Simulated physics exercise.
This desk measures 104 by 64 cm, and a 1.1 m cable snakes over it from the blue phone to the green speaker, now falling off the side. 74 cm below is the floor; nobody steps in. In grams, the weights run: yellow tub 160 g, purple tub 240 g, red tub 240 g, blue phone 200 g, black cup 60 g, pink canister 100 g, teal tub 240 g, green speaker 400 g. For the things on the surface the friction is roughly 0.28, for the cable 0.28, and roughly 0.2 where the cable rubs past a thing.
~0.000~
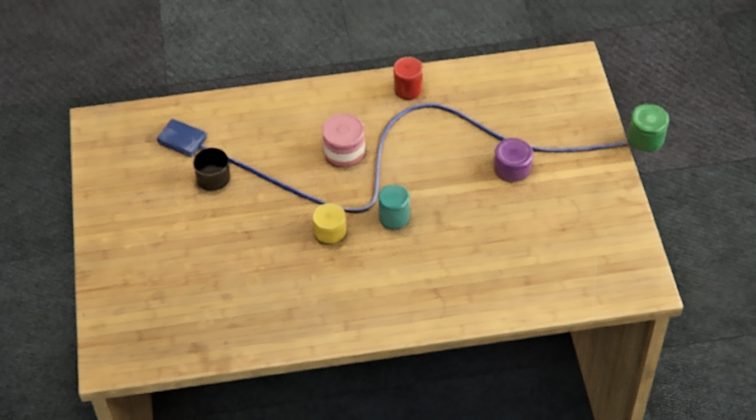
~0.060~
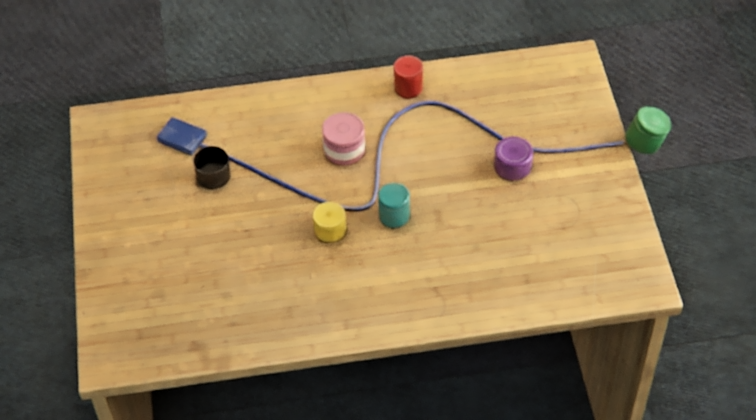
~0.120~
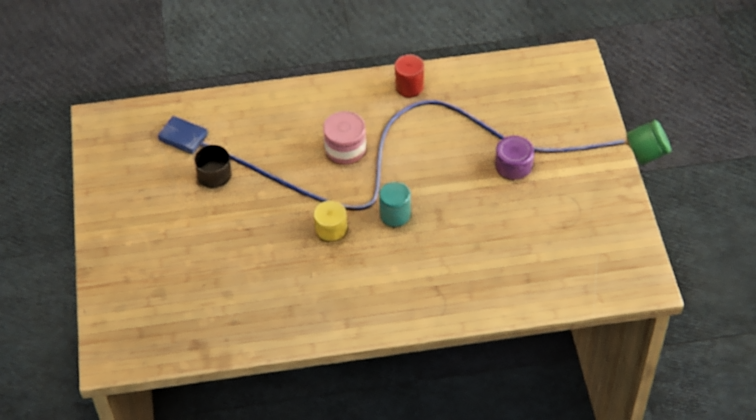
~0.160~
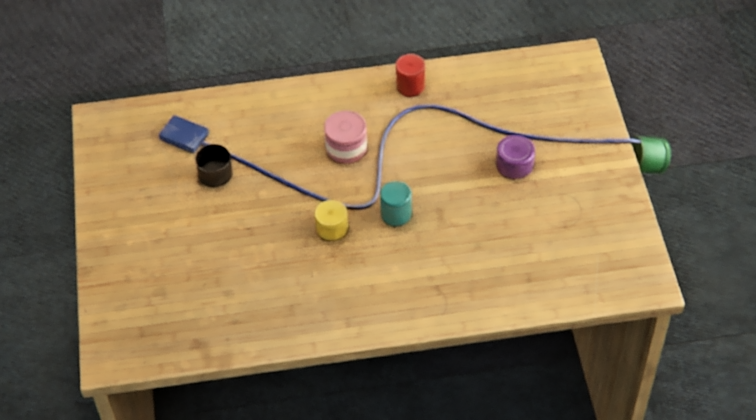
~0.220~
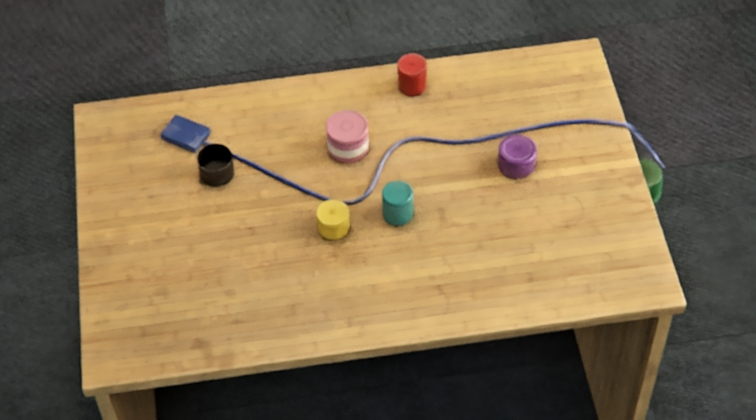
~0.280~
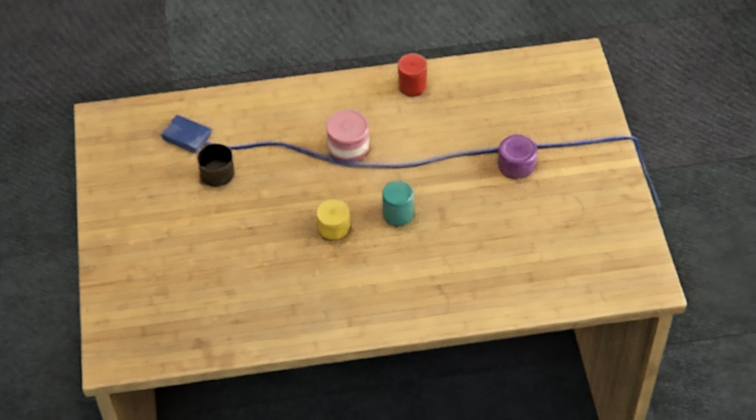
At the start, a blue cable winds across a wooden desk from a flat blue object, among several colourful tubs, to a green cylinder at the right edge. The green cylinder tips over the edge and drops out of view, pulling the cable's curves nearly straight while the tubs stay put.
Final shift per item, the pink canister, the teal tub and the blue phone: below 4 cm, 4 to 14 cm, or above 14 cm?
Pink canister above 14 cm, teal tub below 4 cm, blue phone above 14 cm.
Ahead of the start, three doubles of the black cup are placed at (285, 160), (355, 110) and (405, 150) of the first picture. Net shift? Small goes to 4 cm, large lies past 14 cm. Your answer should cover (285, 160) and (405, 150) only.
First one: A big shift; second one: A big shift.
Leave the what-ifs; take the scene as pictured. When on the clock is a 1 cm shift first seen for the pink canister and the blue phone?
About: Pink canister 0.32 s, blue phone 0.32 s.
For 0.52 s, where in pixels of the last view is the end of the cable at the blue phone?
(389, 144) or thereabouts.
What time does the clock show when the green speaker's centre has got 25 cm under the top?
It gets there at roughly 0.28 s.
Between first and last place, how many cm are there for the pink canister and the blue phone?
Pink canister 20 cm, blue phone 60 cm.
After 0.5 s, the cable's tail end at (389, 144); blue phone 35 cm off its start, pink canister 15 cm off its start, green speaker over the edge.
After 0.7 s, the cable's tail end at (522, 149); blue phone 60 cm off its start, pink canister 18 cm off its start, green speaker over the edge.
After 1.0 s, the cable's tail end at (545, 148); blue phone 64 cm off its start at (524, 149), pink canister 18 cm off its start at (368, 54), purple tub 9 cm off its start at (566, 154).
After 1.2 s, the cable's tail end at (545, 148); blue phone 64 cm off its start, pink canister 18 cm off its start, purple tub 9 cm off its start.
After 2.4 s, the cable's tail end at (545, 148); blue phone 64 cm off its start at (524, 149), pink canister 18 cm off its start at (368, 54), teal tub 0 cm off its start at (398, 192), purple tub 9 cm off its start at (566, 154).
